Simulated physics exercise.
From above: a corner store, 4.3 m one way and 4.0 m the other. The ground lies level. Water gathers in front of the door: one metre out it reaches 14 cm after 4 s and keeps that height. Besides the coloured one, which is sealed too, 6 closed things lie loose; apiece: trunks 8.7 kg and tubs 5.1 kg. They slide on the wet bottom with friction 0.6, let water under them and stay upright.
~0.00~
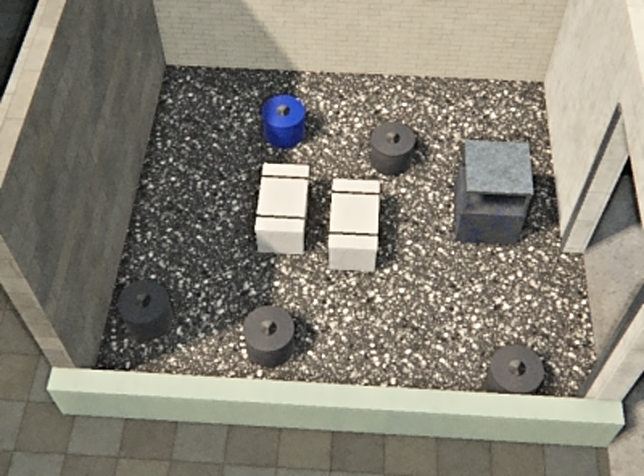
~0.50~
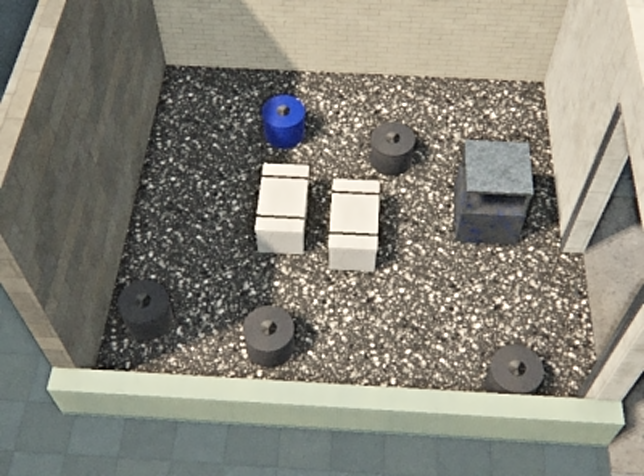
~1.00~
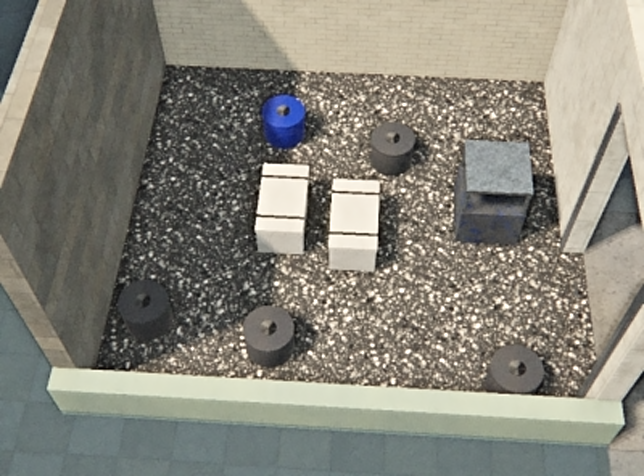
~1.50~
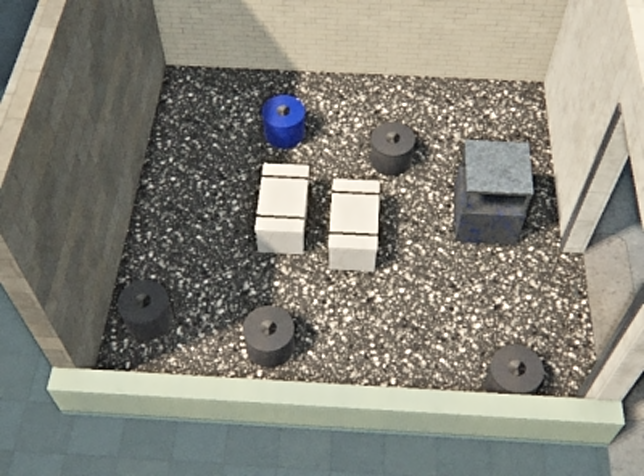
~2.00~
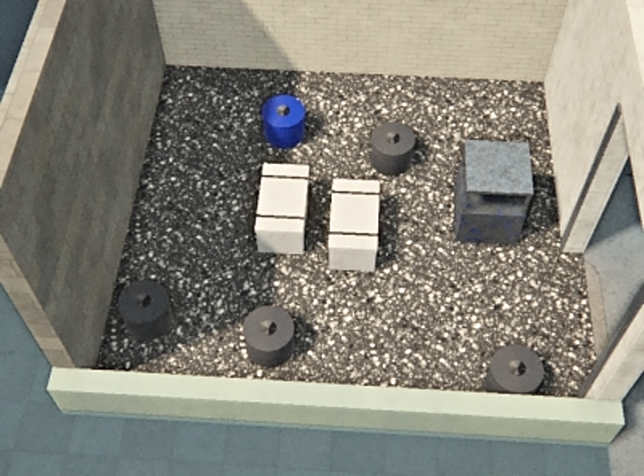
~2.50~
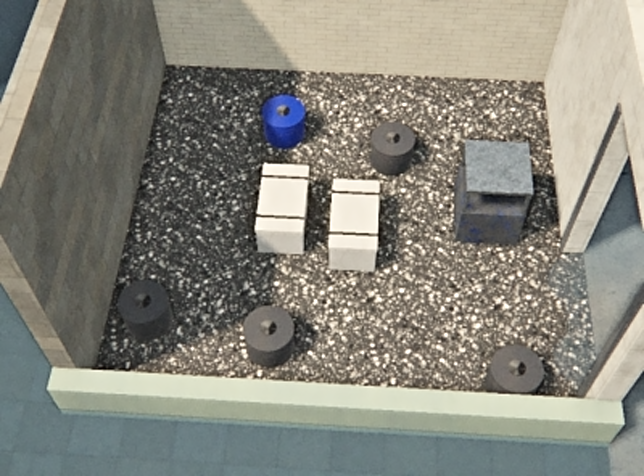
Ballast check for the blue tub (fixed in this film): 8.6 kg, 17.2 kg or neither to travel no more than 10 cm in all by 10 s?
For it, the smaller load will do.
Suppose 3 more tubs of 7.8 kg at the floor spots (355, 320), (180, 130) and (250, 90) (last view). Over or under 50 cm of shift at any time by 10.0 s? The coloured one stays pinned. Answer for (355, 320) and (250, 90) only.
In that order: Over, short of it.
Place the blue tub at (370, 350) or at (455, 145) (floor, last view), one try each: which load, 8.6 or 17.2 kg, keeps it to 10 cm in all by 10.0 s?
In that order: Only the larger holds; either load holds.
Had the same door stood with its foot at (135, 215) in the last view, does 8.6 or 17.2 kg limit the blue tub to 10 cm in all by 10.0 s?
In that case the smaller load will do.
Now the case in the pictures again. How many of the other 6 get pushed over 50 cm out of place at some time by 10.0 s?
That makes 5.
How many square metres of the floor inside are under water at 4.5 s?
Roughly 4.0 m2.
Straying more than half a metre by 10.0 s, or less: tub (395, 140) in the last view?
Answer: Short of it.
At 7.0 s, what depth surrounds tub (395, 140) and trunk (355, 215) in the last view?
About 1 and 4 cm.
After 3.5 s the blue tub would be 0 cm from its start with 8.6 kg and 0 cm from its start with 17.2 kg; 0 cm of water round it then.
After 4.5 s the blue tub would be 0 cm from its start with 8.6 kg and 0 cm from its start with 17.2 kg; 0 cm of water round it then.
After 7.0 s the blue tub would be 0 cm from its start with 8.6 kg and 0 cm from its start with 17.2 kg; 2 cm of water round it then.
After 10.0 s the blue tub would be 0 cm from its start with 8.6 kg and 0 cm from its start with 17.2 kg; 2 cm of water round it then.
